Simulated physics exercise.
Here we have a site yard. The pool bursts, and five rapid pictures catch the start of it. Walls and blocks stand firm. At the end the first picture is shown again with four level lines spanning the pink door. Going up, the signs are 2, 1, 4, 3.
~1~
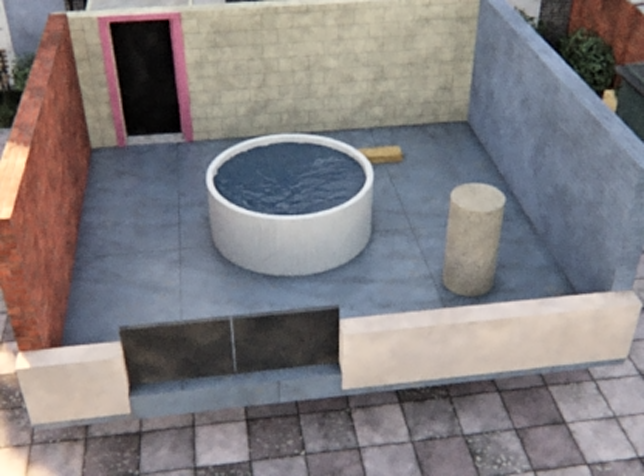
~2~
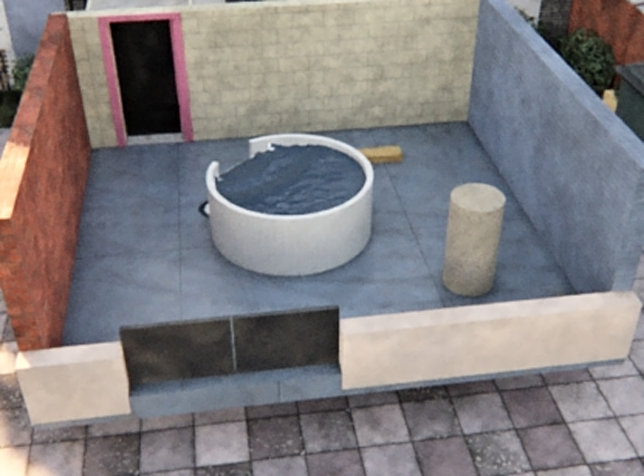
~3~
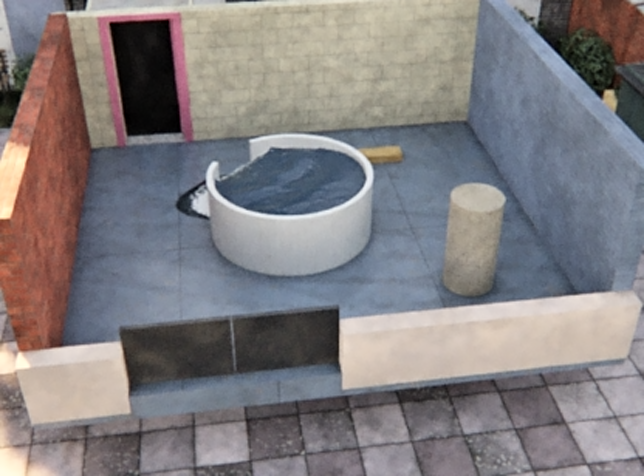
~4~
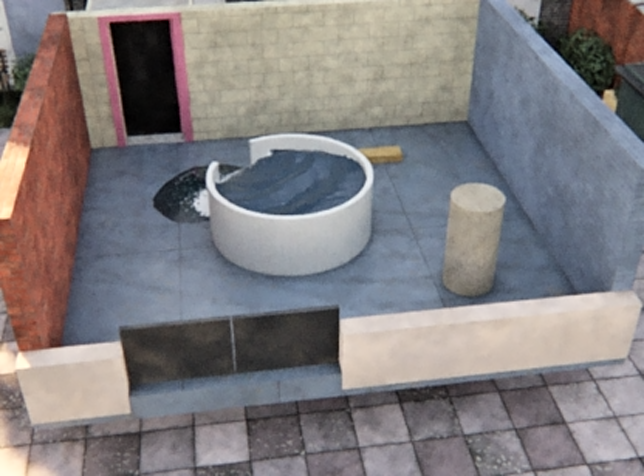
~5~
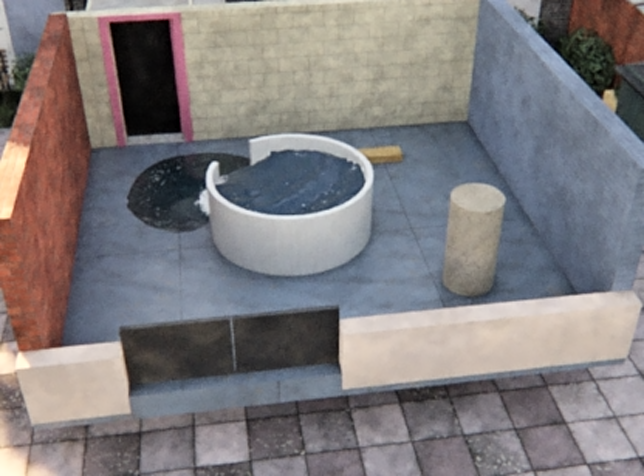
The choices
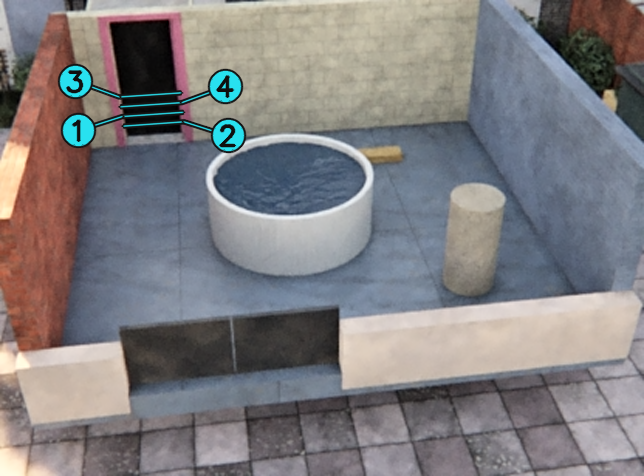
A round white pool in a walled yard breaks open, and water spreads leftward across the ground.
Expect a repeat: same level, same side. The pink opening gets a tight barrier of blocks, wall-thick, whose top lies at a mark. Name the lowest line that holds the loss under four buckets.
I would pick line 2.
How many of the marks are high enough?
All four.
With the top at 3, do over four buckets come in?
No, not at all.
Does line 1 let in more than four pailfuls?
No.
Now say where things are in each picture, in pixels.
Water in the pool at rest, its middle at (290, 179); foot of the pink doorway at (156, 143); shut gate at (232, 327), in the first picture.
Water covers 1 % of the ground, its front hidden from here, in the second picture.
Water covers 3 % of the ground, its front hidden from here, in the third picture.
Front seen at (173, 184), 5 % of the ground wet, in the fourth picture.
Front seen at (164, 162), 10 % of the ground wet, in the fifth picture.
On the marked copy, 1 at (152, 114); 2 at (153, 123); 3 at (150, 94); 4 at (151, 104); from the bottom up 2, 1, 4, 3.
With 1, nothing gets over.
With 2, a splash gets over, under a bucket.
With 3, nothing gets over.
With 4, nothing gets over.
